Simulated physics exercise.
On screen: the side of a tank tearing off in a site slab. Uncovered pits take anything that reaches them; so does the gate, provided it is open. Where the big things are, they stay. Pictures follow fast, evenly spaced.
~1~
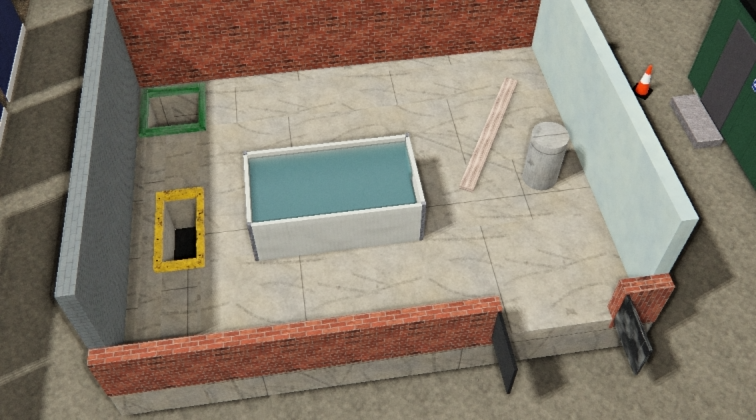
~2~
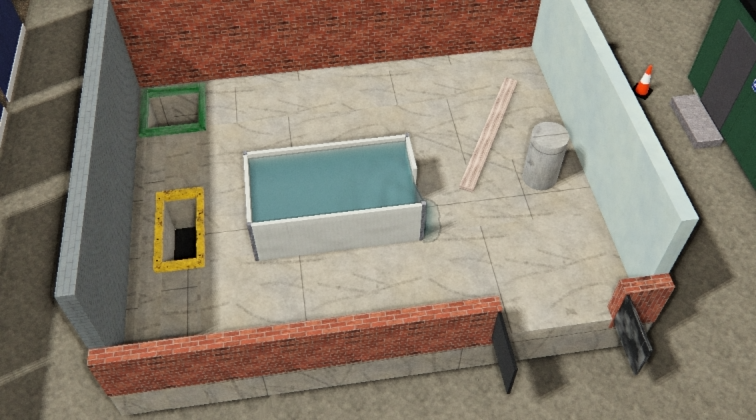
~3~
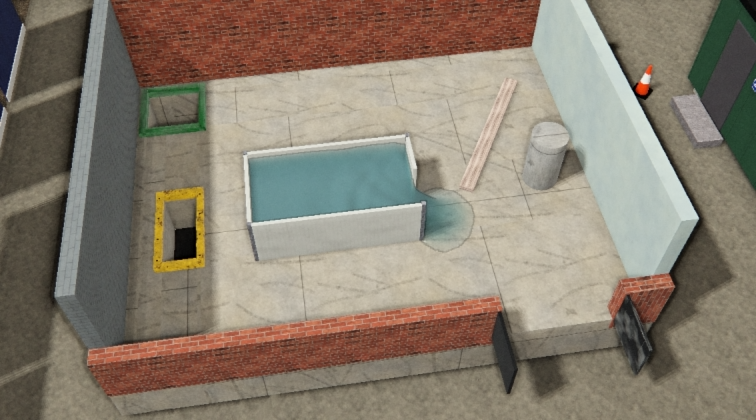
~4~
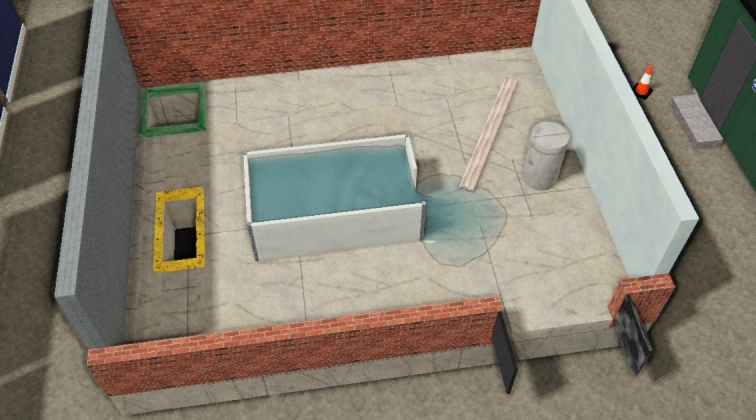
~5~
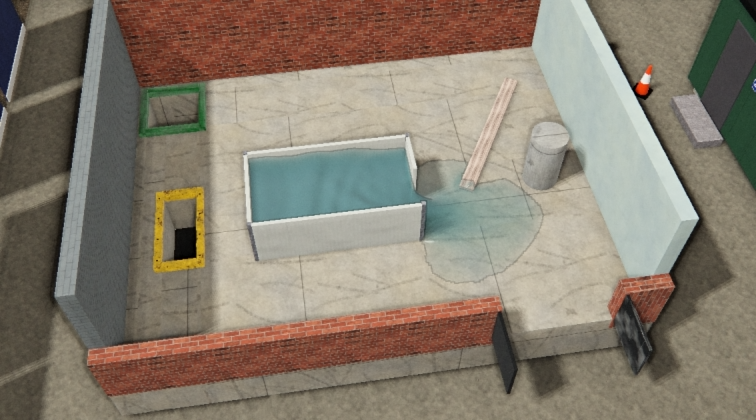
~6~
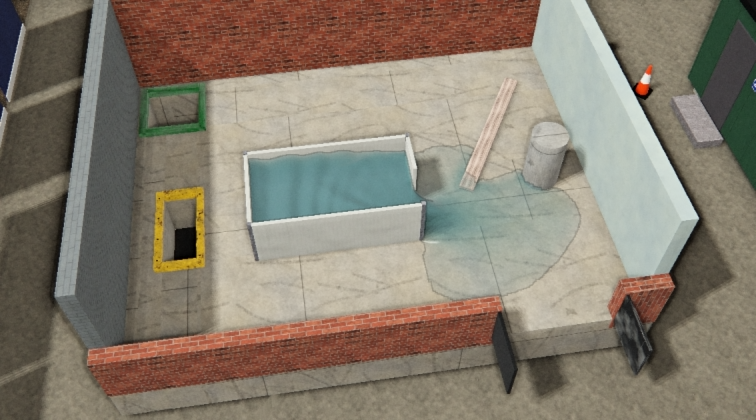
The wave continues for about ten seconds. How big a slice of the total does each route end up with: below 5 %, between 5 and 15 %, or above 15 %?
Final slices - gate: Above 15 %, green pit: Below 5 %, yellow pit: Below 5 %.
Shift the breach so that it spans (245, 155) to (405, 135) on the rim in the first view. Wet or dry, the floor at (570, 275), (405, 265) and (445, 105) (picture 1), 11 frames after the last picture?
Listed in order, they come out without a puddle, without a puddle and sitting in a pool.
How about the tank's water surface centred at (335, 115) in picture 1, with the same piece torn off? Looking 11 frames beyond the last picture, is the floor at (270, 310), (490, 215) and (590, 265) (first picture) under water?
Unflooded - soaked - soaked.
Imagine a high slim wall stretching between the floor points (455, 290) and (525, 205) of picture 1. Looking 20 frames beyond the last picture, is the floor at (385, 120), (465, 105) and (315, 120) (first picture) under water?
In that order, I'd expect them to be kept clear of the flood, reached by the flood and kept clear of the flood.
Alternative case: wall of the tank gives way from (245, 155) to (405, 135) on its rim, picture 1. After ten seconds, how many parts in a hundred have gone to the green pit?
Roughly 15 per cent goes to the green pit.
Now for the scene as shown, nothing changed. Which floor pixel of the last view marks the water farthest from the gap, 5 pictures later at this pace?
Pixel estimate: (628, 302).
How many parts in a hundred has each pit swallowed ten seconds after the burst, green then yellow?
About 0 percent for the first and about 0 percent for the second.
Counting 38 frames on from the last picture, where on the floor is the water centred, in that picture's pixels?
Close to (430, 187).
A moment on, water covers 25 % of the floor; the gate 0 %, the green pit 0 %, the yellow pit 0 %.
Next, water covers 30 % of the floor; the gate 3 %, the green pit 0 %, the yellow pit 0 %.
Then, water covers 35 % of the floor; the gate 10 %, the green pit 0 %, the yellow pit 0 %.
Later, water covers 55 % of the floor; the gate 21 %, the green pit 0 %, the yellow pit 0 %.
In the end, water covers 80 % of the floor; the gate 33 %, the green pit 0 %, the yellow pit 0 %.
